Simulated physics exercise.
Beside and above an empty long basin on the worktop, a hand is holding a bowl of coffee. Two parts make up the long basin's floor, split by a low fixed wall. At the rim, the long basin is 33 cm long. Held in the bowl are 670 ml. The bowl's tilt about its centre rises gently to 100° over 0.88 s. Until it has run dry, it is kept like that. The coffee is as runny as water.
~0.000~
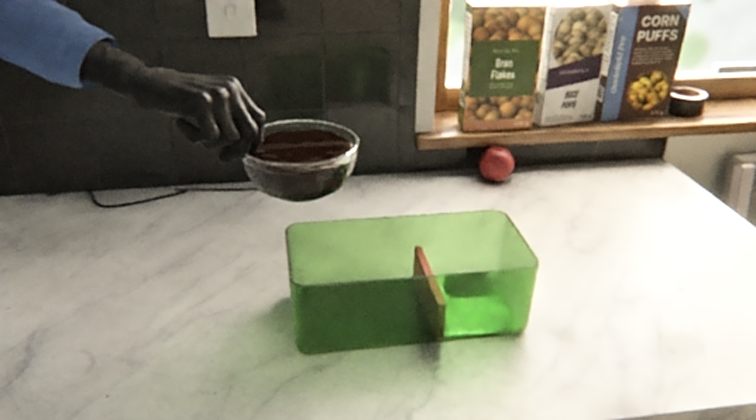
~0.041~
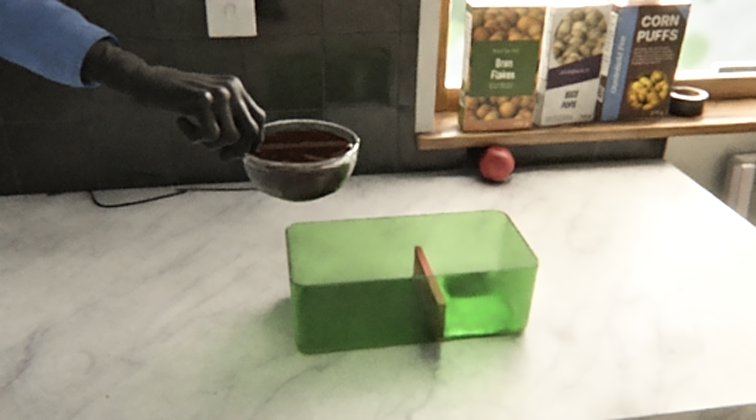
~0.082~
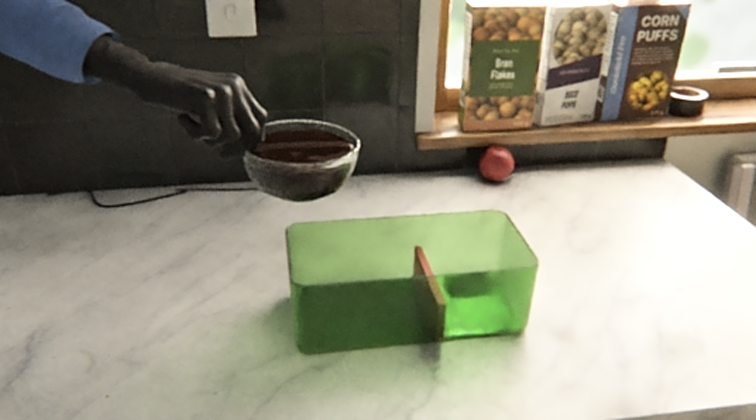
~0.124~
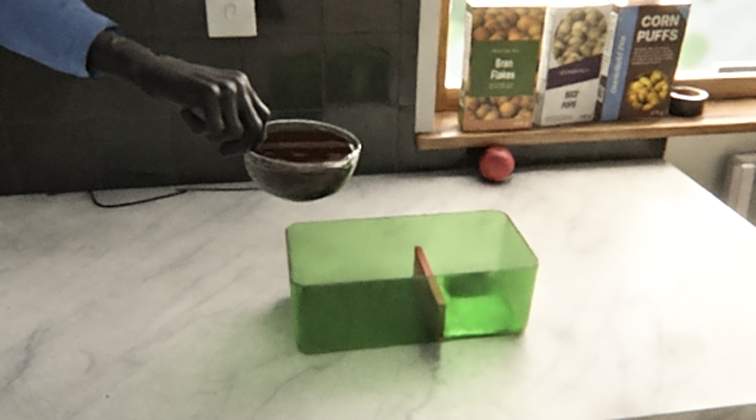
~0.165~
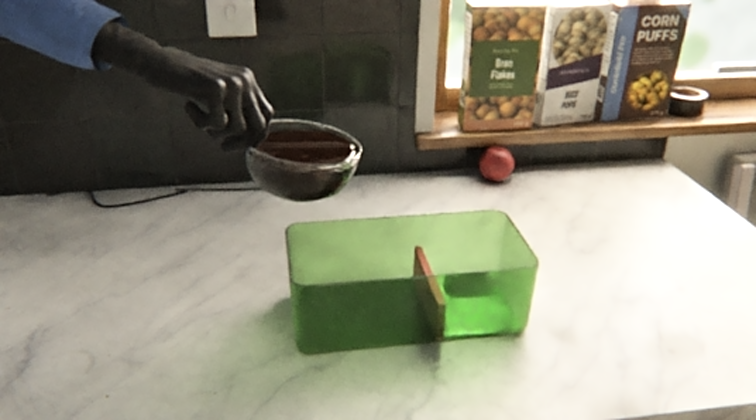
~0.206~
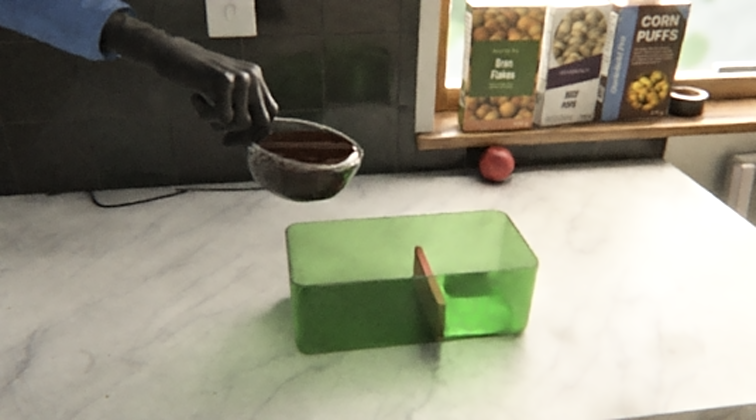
A hand gently tilts a bowl of coffee above a green basin with a divider.
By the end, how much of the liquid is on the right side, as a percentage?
Around 1 percent.
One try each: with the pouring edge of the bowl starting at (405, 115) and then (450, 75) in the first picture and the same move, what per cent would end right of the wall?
75 and 85 %.
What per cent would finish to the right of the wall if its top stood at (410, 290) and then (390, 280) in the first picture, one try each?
30 per cent first, 65 per cent second.
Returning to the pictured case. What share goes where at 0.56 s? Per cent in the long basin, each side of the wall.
Lab note: Left near 20, right near 0.
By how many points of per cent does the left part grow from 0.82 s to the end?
Roughly 8 percent.
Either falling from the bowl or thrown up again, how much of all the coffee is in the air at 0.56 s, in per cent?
Around 40 in a hundred.
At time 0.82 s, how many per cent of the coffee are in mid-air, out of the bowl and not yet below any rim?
8 in a hundred, give or take.
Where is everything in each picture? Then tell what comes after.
It leans 0°; its right rim is at (357, 140); the coffee meets the walls at (243, 150) and (354, 144); the long basin's rim runs from (288, 254) to (522, 237); the wall's top is at (429, 274), in the first picture.
It leans 1°; its right rim is at (357, 140); the coffee meets the walls at (243, 150) and (354, 145), in the second picture.
It leans 2°; its right rim is at (358, 142); the coffee meets the walls at (243, 150) and (355, 146), in the third picture.
It leans 5°; its right rim is at (359, 144); the coffee meets the walls at (245, 148) and (355, 147), in the fourth picture.
It leans 8°; its right rim is at (360, 148); the coffee meets the walls at (246, 148) and (357, 147), in the fifth picture.
It leans 13°; its right rim is at (361, 152); the coffee meets the walls at (248, 149) and (359, 148), in the sixth picture.
Then, 0.56 s in, the tilt is 70° and 39 per cent is still to pour, 21 is left of the wall and 0 right of it.
Then, 0.82 s in, the tilt is 99° and 2 per cent is still to pour, 89 is left of the wall and 0 right of it.
Then, 1.09 s in, the tilt is 100° and 0 per cent is still to pour, 98 is left of the wall and 1 right of it.
Then, 1.38 s in, the tilt is 100° and 0 per cent is still to pour, 98 is left of the wall and 1 right of it.
Finally, 98 per cent lies left of the wall, 1 right of it and 1 outside.
